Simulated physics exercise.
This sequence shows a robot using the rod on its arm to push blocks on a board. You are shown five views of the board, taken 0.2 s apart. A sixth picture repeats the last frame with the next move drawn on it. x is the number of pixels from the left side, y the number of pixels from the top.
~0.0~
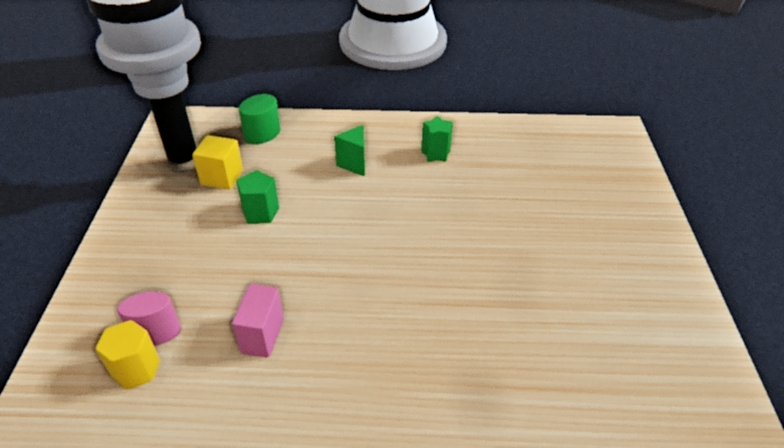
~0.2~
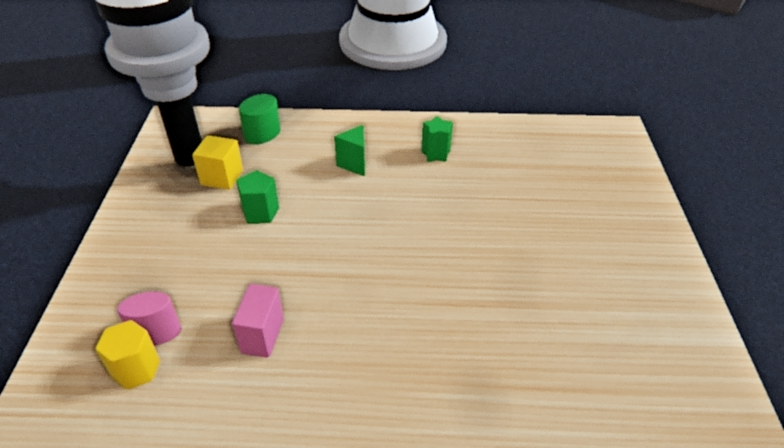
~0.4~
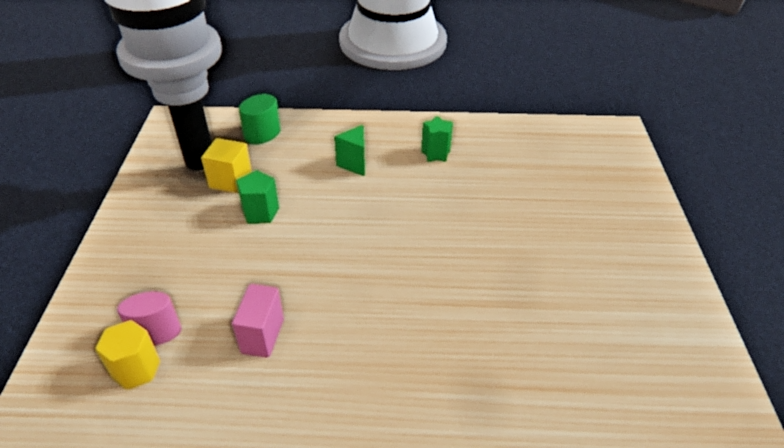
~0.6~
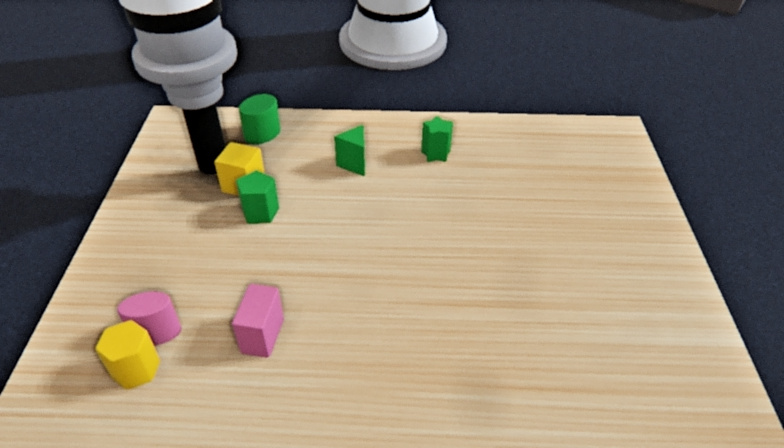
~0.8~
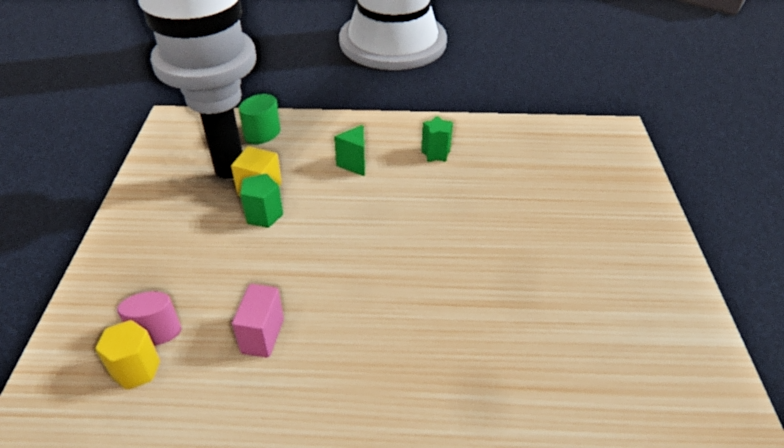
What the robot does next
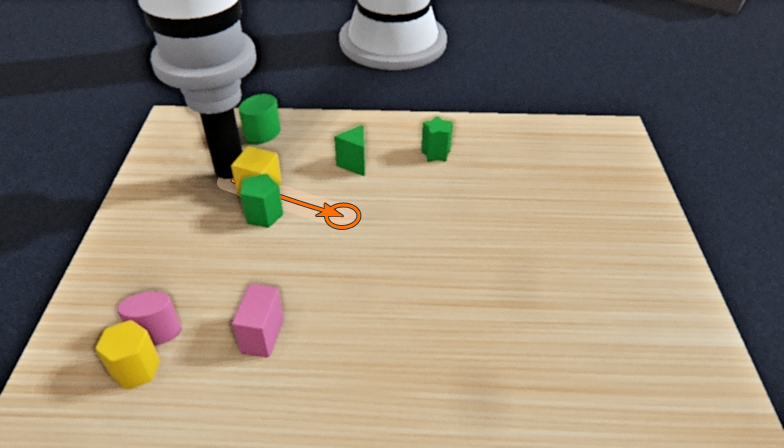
In the video, a robot arm's black rod moves right across a wooden board among green, pink and yellow blocks, pushing the yellow square block a short way right until the green pentagonal block beside it also shifts slightly.
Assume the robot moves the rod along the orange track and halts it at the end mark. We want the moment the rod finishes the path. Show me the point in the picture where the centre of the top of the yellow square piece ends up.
I'd say the yellow square piece ends with its top centre at (374, 194).
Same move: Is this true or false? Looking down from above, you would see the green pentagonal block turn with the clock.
That statement is accurate.
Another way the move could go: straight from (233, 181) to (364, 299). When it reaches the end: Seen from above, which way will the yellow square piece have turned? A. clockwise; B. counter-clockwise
My pick is B.
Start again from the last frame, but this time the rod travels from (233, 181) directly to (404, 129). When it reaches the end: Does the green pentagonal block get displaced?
Short answer: No.
Path on the board, from (233, 181) directly to (343, 216).
On the path given first. One third of the way, rod (266, 181); yellow square piece (293, 170); green pentagonal block (263, 189), turned 40° clockwise.
Two thirds of the way, rod (304, 193); yellow square piece (333, 183); green pentagonal block (263, 189), turned 40° clockwise.
At the end, rod (342, 205); yellow square piece (374, 194); green oval block in place; green pentagonal block (263, 189), turned 40° clockwise.
